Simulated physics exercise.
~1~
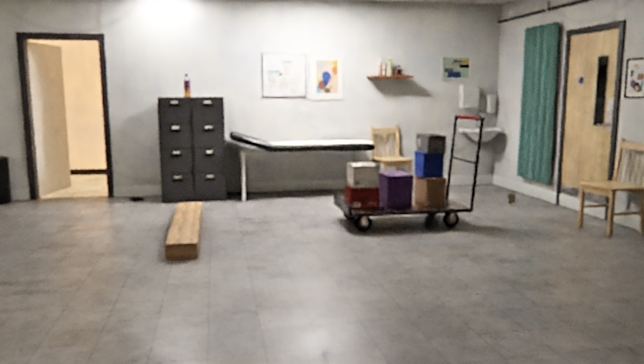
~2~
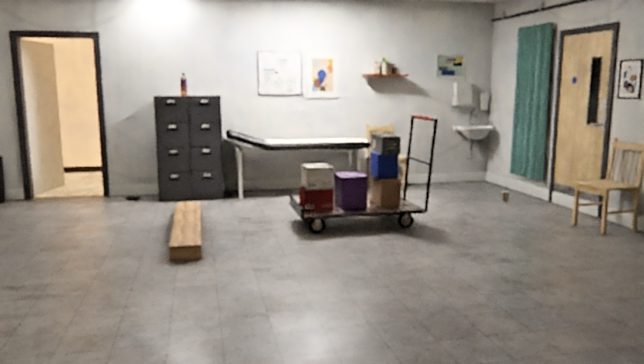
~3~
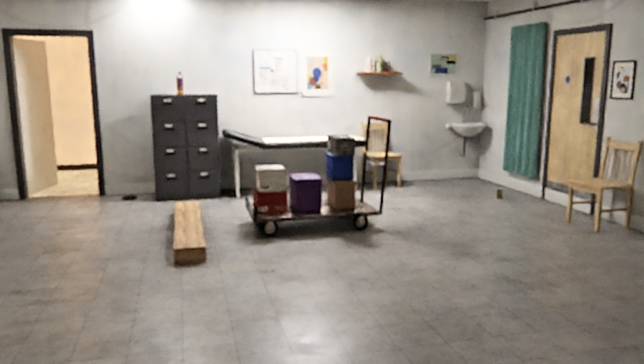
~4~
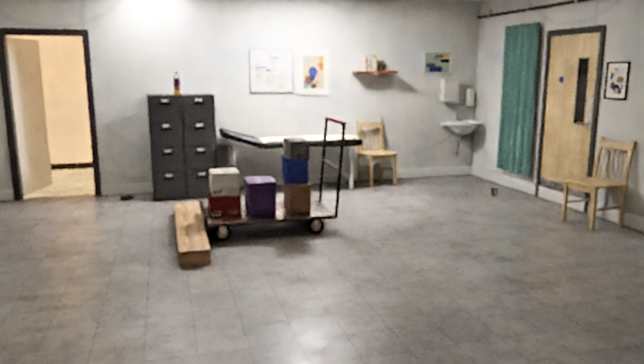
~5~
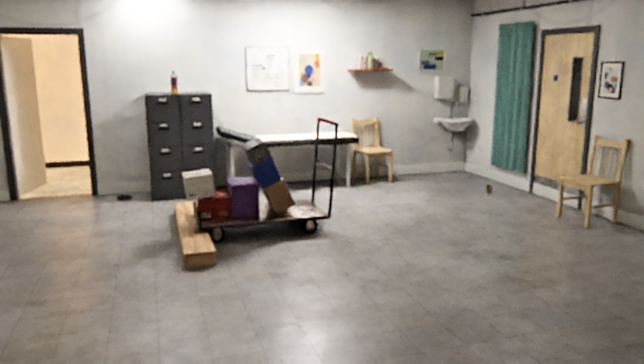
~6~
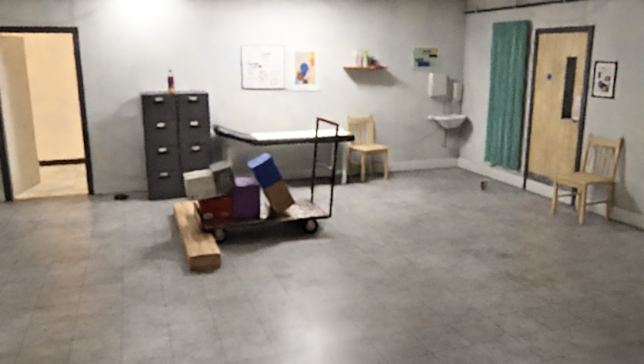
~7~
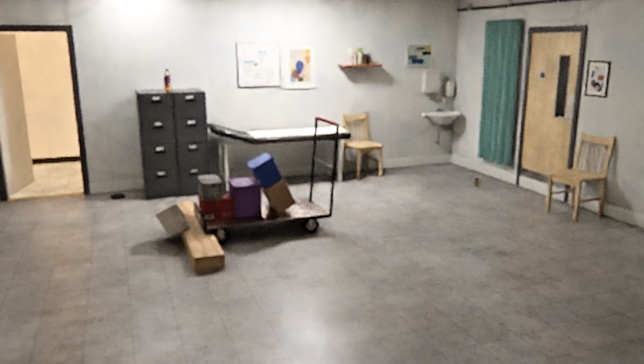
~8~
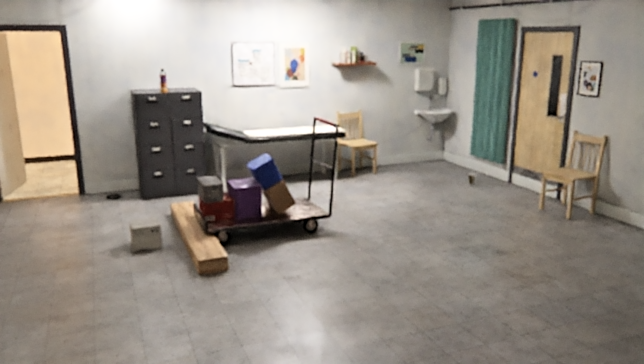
A trolley rolls left into a wooden beam, its boxes topple, and one lands beyond.
